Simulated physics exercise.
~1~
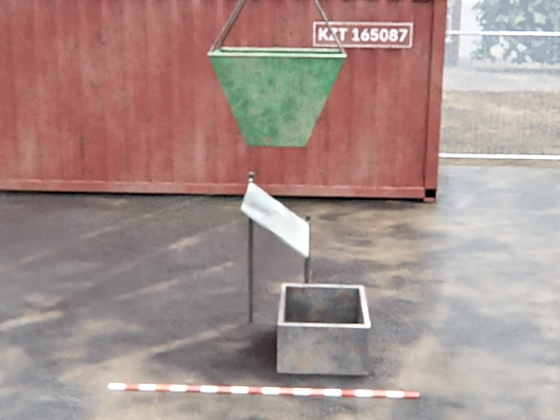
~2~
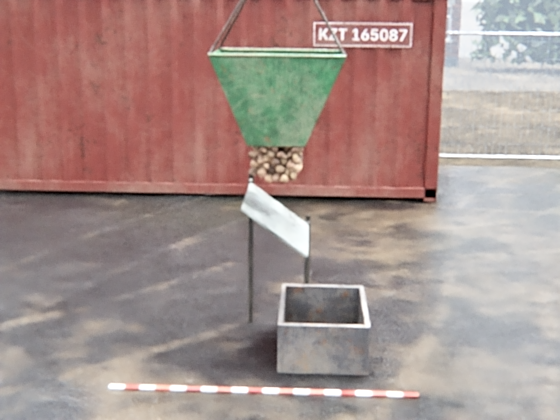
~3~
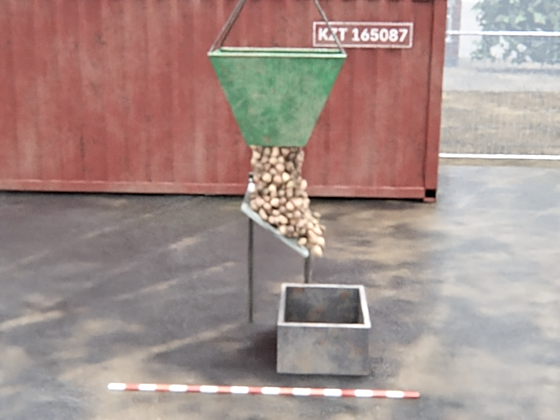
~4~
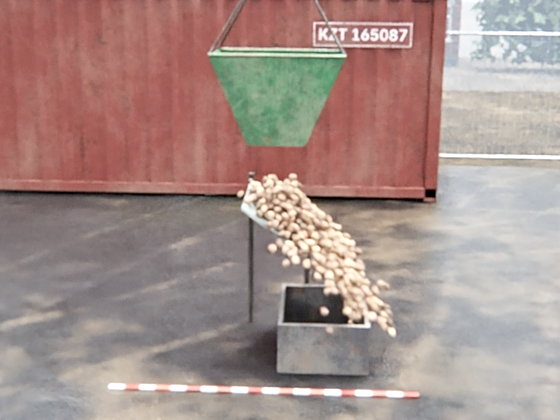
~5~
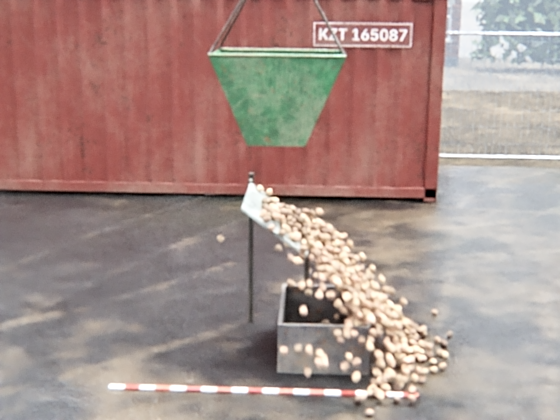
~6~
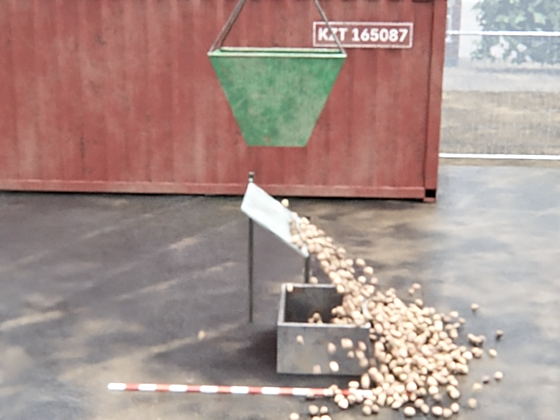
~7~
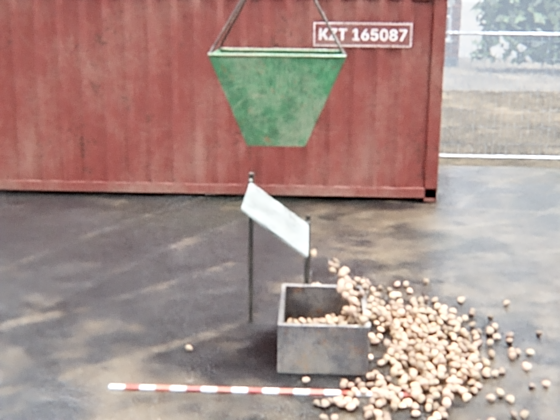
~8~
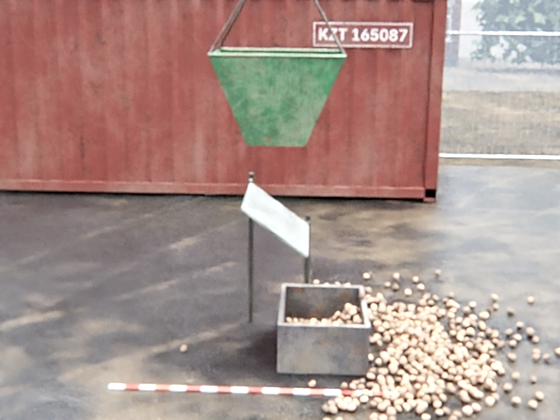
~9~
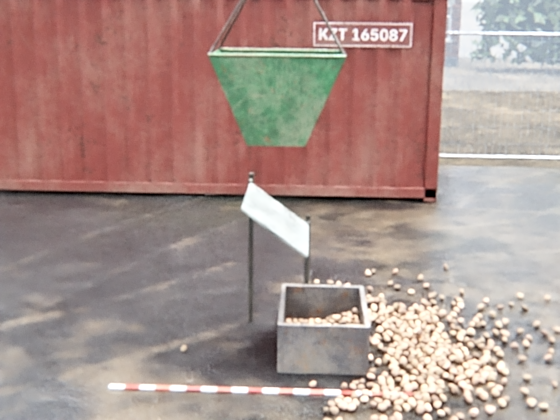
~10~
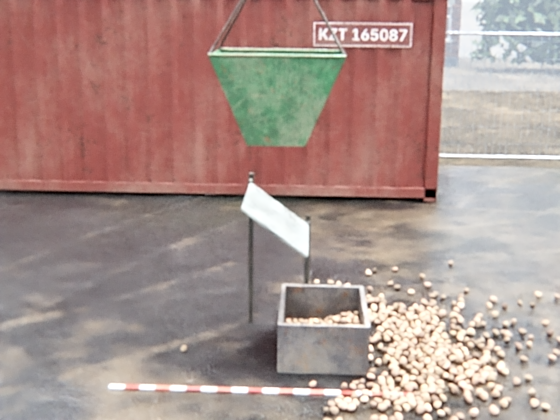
In a paved yard, stones drop from a green hopper, slide down a sloped plate, and mostly land right of the bin.
